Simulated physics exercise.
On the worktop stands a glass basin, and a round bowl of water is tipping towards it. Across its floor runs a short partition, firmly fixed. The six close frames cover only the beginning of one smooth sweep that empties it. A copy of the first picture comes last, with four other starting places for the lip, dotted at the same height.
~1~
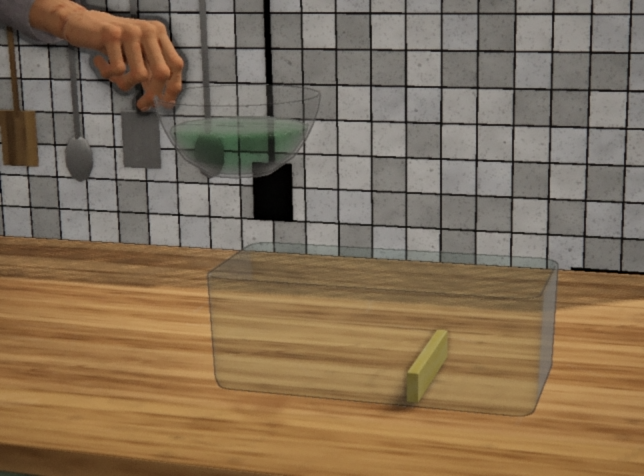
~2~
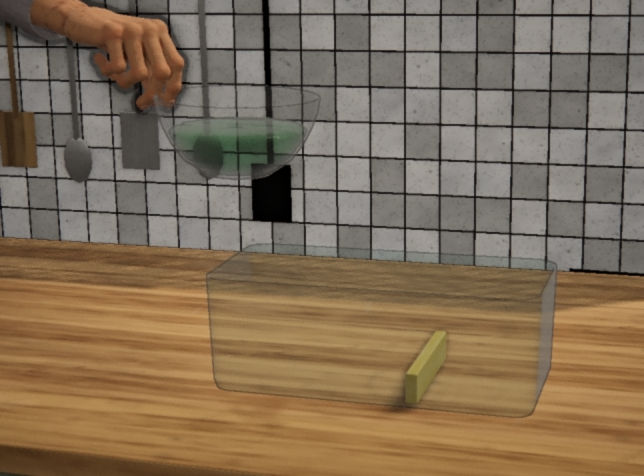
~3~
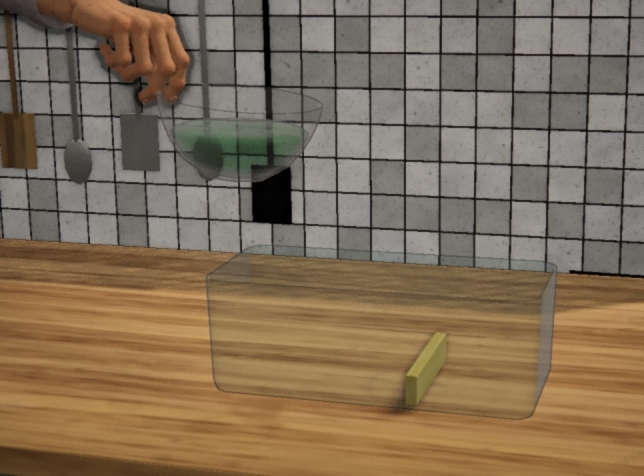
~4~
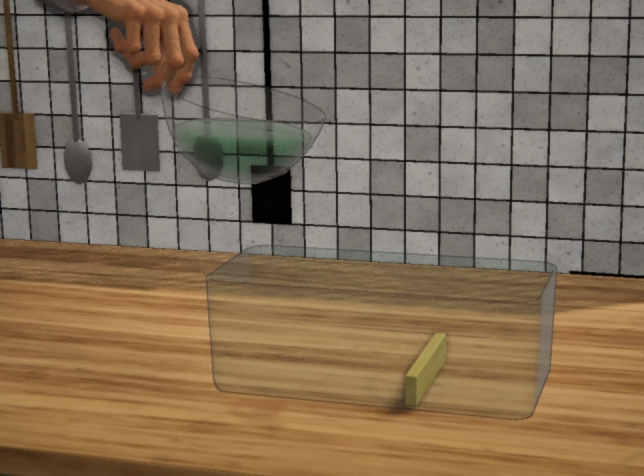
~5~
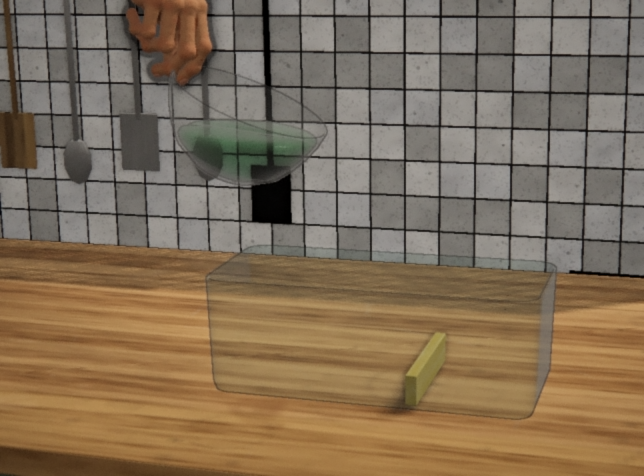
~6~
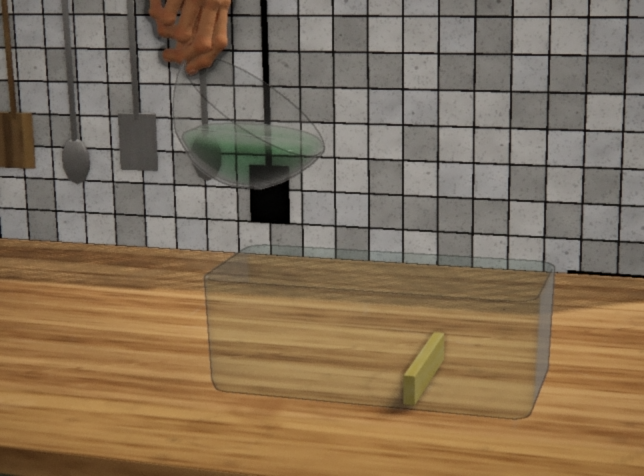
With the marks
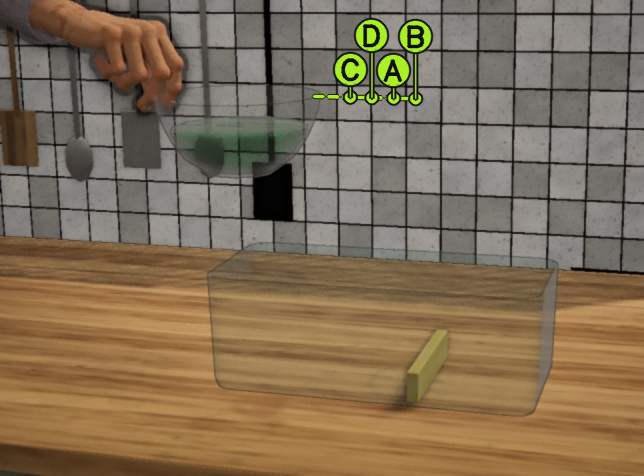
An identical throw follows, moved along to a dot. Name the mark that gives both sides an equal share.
It is A.
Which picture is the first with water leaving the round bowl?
In picture 6.
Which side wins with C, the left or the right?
The left one.
On the marked copy, A at (393, 98); B at (415, 98); C at (350, 97); D at (371, 97).
With A, about 49 % ends left of the wall and 49 % right of it.
With B, about 35 % ends left of the wall and 63 % right of it.
With C, about 83 % ends left of the wall and 14 % right of it; 3 % is lost outside.
With D, about 65 % ends left of the wall and 31 % right of it; 3 % is lost outside.
